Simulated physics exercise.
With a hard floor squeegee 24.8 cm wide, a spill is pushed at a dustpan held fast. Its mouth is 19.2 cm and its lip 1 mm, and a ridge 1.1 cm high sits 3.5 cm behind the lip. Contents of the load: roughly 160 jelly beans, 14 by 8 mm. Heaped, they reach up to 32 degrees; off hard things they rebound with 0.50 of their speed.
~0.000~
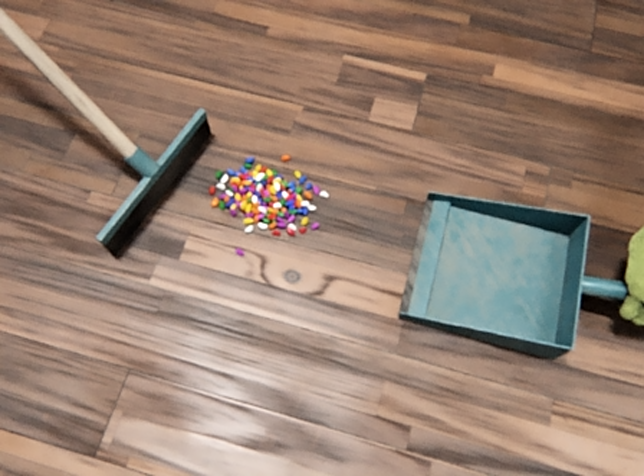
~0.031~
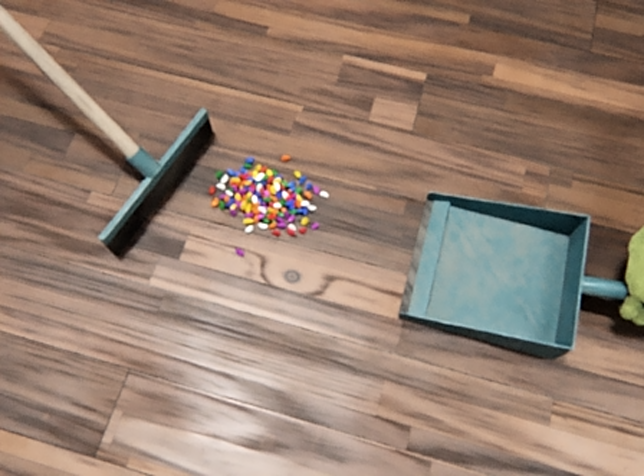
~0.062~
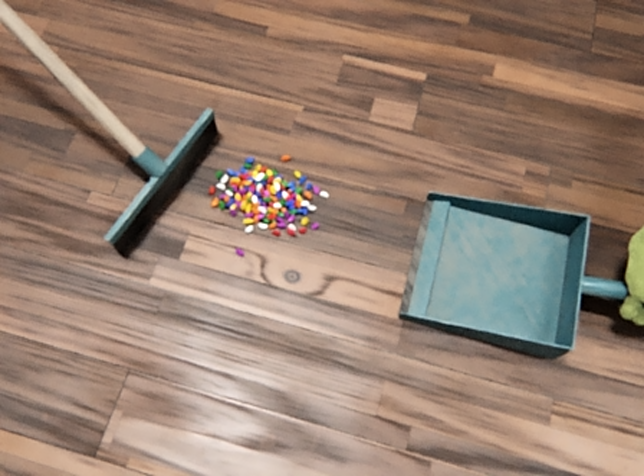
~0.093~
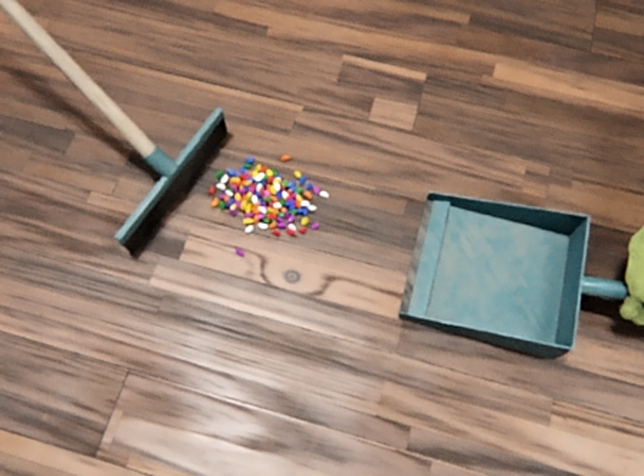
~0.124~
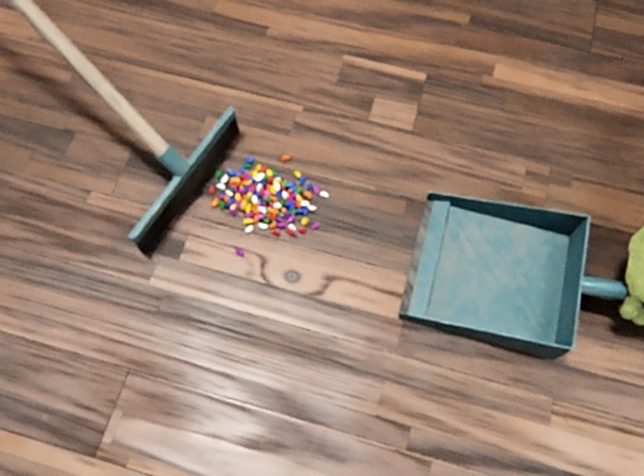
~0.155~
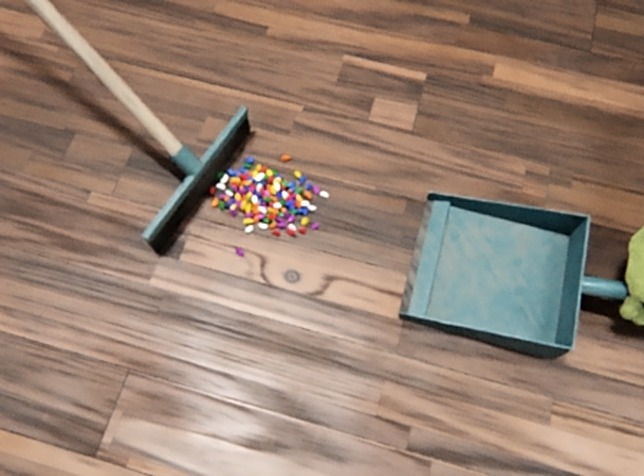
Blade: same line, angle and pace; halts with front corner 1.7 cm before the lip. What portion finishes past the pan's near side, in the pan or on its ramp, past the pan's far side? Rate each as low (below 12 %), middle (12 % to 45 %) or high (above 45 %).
Near side - low, pan - low, far side - middle.
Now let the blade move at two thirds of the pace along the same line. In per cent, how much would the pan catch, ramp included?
In that case close to 0 per cent.
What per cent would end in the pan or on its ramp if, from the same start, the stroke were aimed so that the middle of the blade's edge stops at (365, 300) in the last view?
Close to 30 in a hundred.
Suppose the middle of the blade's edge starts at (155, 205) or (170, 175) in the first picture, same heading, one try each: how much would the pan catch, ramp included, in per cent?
About 5 and 5 per cent.
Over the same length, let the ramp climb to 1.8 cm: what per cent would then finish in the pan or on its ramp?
Something like 5 per cent, ramp included.
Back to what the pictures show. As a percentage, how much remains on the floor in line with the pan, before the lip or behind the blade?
I'd say close to 70 per cent of them.
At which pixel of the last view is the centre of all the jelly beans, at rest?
(399, 229) or so.
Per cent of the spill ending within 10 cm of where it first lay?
About 0 per cent.
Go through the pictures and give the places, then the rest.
Blade from (103, 240) to (203, 115), moved 0.0 cm, 0 of the pieces shifted so far; middle of the pieces at (264, 196); pan at (500, 279), in the first frame.
Blade from (105, 240) to (205, 115), moved 0.3 cm, 0 of the pieces shifted so far; middle of the pieces at (264, 196), in the second frame.
Blade from (111, 240) to (210, 115), moved 1.2 cm, 0 of the pieces shifted so far; middle of the pieces at (264, 196), in the third frame.
Blade from (122, 239) to (220, 115), moved 2.6 cm, 0 of the pieces shifted so far; middle of the pieces at (264, 196), in the fourth frame.
Blade from (135, 239) to (232, 114), moved 4.5 cm, 0 of the pieces shifted so far; middle of the pieces at (264, 196), in the fifth frame.
Blade from (148, 238) to (244, 113), moved 6.3 cm, 0 of the pieces shifted so far; middle of the pieces at (264, 196); pan at (500, 279). The blade's pace is about 0.60 m/s, heading 19 degrees away from the viewer's side, in the sixth frame.
After 0.40 s, middle of the blade 19 cm from the lip; 0 % over the lip, far side 10 %, near side 0 %.
Then, at 0.57 s, middle of the blade 10 cm from the lip; 0 % over the lip, far side 15 %, near side 0 %.
After 0.85 s, middle of the blade 5 cm from the lip; 5 % over the lip, far side 20 %, near side 5 %.
At rest (2.5 s), near side 5 %, pan 5 %, far side 20 %, in front of the lip or behind the blade 70 %.
